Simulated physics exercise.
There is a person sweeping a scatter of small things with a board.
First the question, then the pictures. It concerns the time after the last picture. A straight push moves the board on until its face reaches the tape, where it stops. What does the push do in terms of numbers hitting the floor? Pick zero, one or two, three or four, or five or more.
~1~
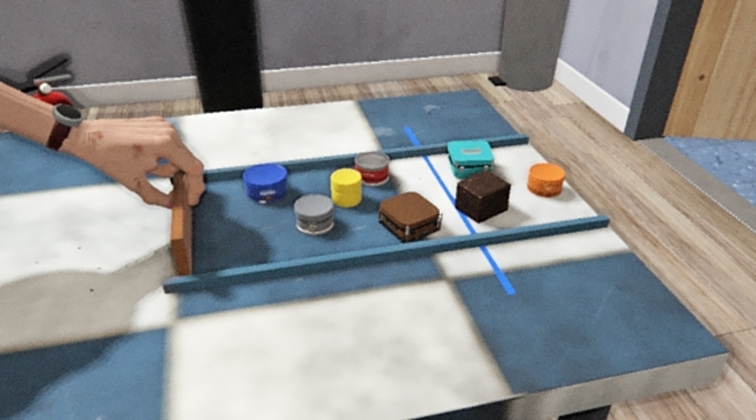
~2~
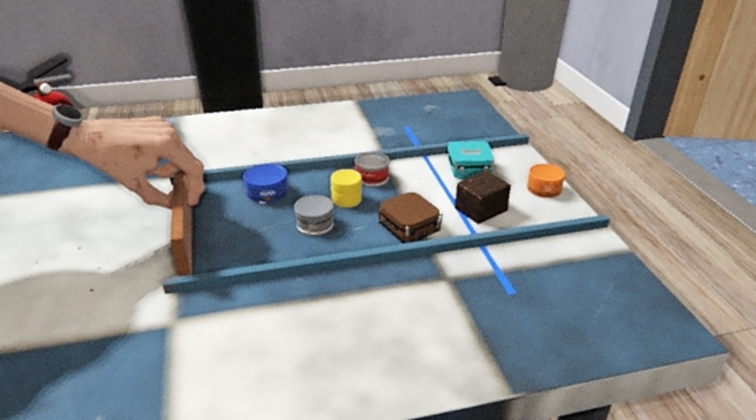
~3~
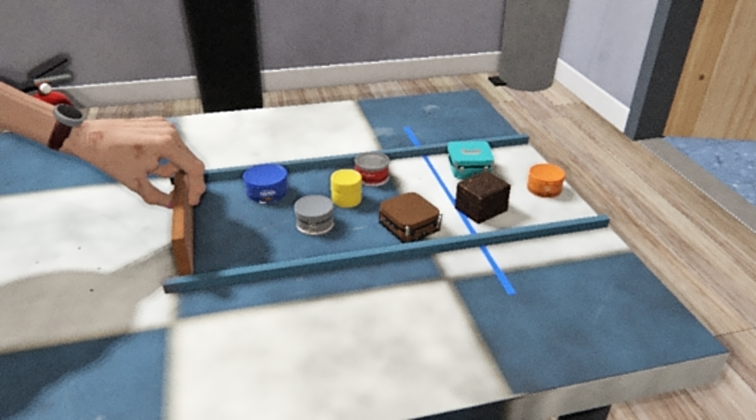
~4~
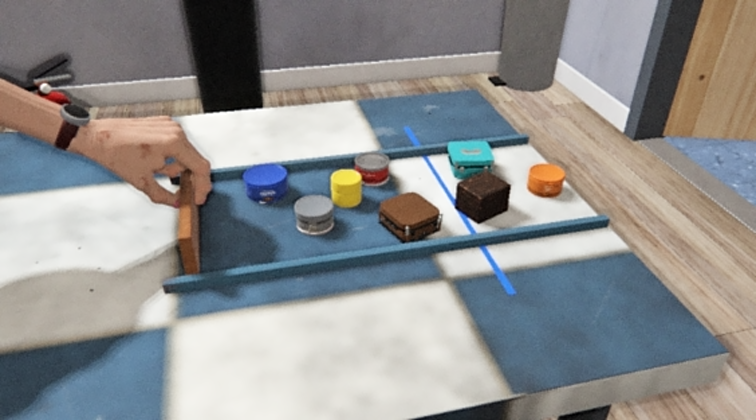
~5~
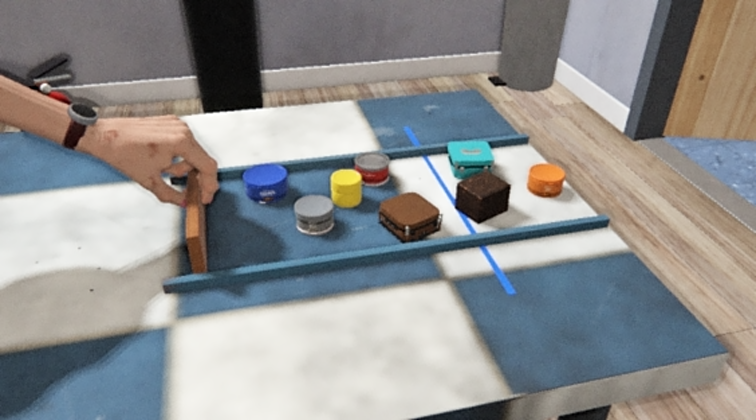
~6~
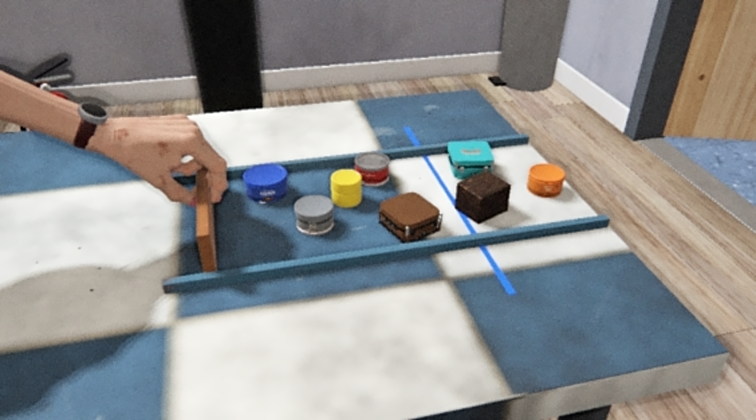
It sends zero to the floor.
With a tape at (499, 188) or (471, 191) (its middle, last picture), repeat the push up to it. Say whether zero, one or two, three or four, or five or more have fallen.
The falls would be just one or two; none at all.
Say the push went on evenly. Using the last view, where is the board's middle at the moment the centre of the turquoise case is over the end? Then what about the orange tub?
The turquoise case puts it at (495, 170), the orange tub at (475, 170).
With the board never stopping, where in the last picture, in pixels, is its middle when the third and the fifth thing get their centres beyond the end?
Around (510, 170); afterwards around (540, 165).
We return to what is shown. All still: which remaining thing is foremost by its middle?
The orange tub winds up nearest.
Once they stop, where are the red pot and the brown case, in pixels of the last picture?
They finish at roughly (481, 150) and (499, 209) respectively.
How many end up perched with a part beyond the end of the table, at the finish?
The count would be 0.
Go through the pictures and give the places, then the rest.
The first picture shows orange tub (546, 180); turquoise case (470, 160); black block (483, 197); board (183, 208); tape (449, 194).
The second picture shows turquoise case (470, 161); red pot (372, 169).
The third picture shows black block (483, 197); grey tin (315, 215).
The fourth picture shows orange tub (545, 181); blue tub (266, 183).
The fifth picture shows turquoise case (470, 161); yellow lid (347, 189).
The sixth picture shows orange tub (545, 181); turquoise case (470, 161); black block (483, 197); board (205, 205); tape (449, 194).
Soon after, none off yet; orange tub at rest near (545, 181); turquoise case at rest near (470, 161); black block at rest near (483, 197).
At rest, the number that fall off is zero.
